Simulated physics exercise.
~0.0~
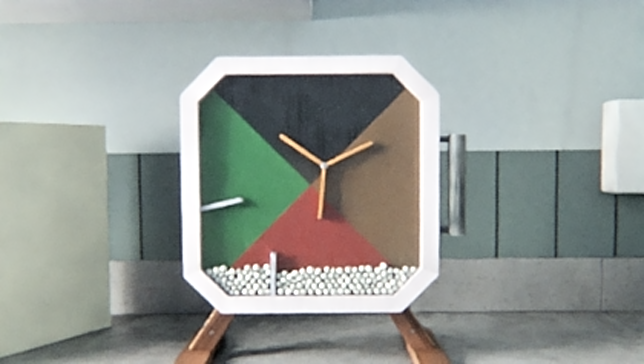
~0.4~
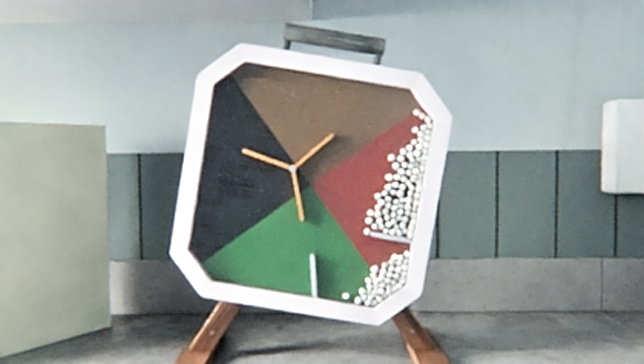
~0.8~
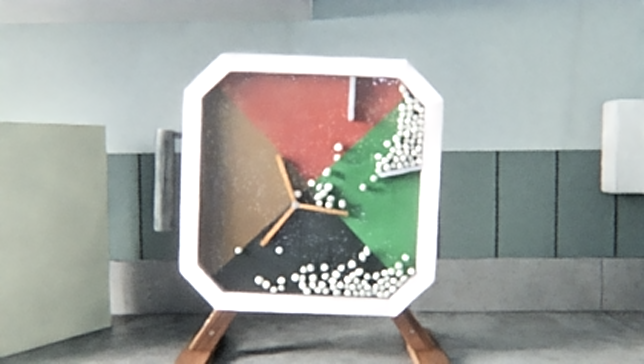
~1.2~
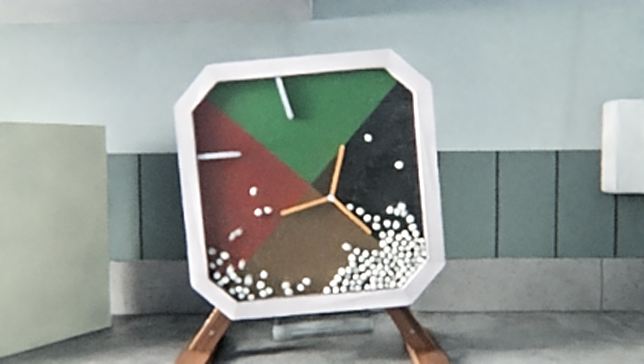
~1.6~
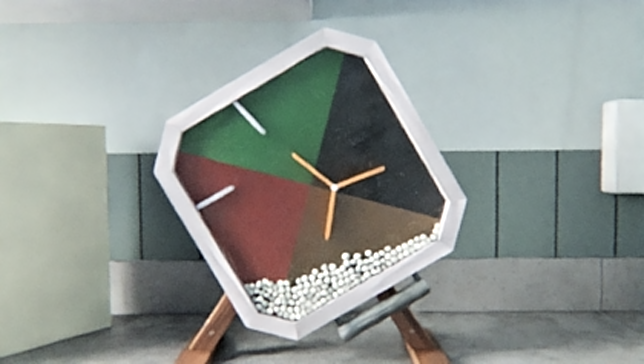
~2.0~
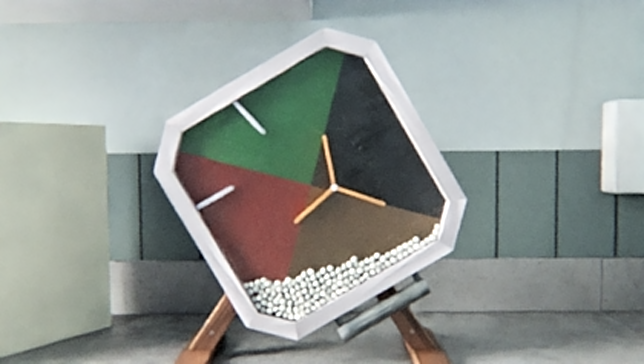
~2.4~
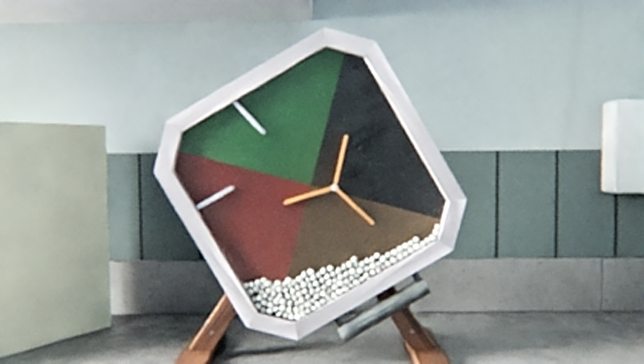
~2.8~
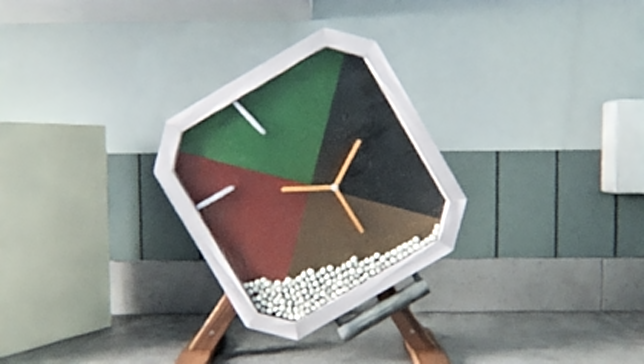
At first, an upright white-framed case rests on wooden legs, its small white beads lying along the bottom over the red wedge. The case turns anticlockwise, carrying the beads up the right side, where many pile above a short bar. As red comes to the top, beads spill down past the orange three-armed piece onto black. The turn continues, and they tumble into the lower corners, mostly at the right. Finally the case stops tilted, with the beads settled in a sloping band across brown and red, while the orange piece still turns, more and more slowly.
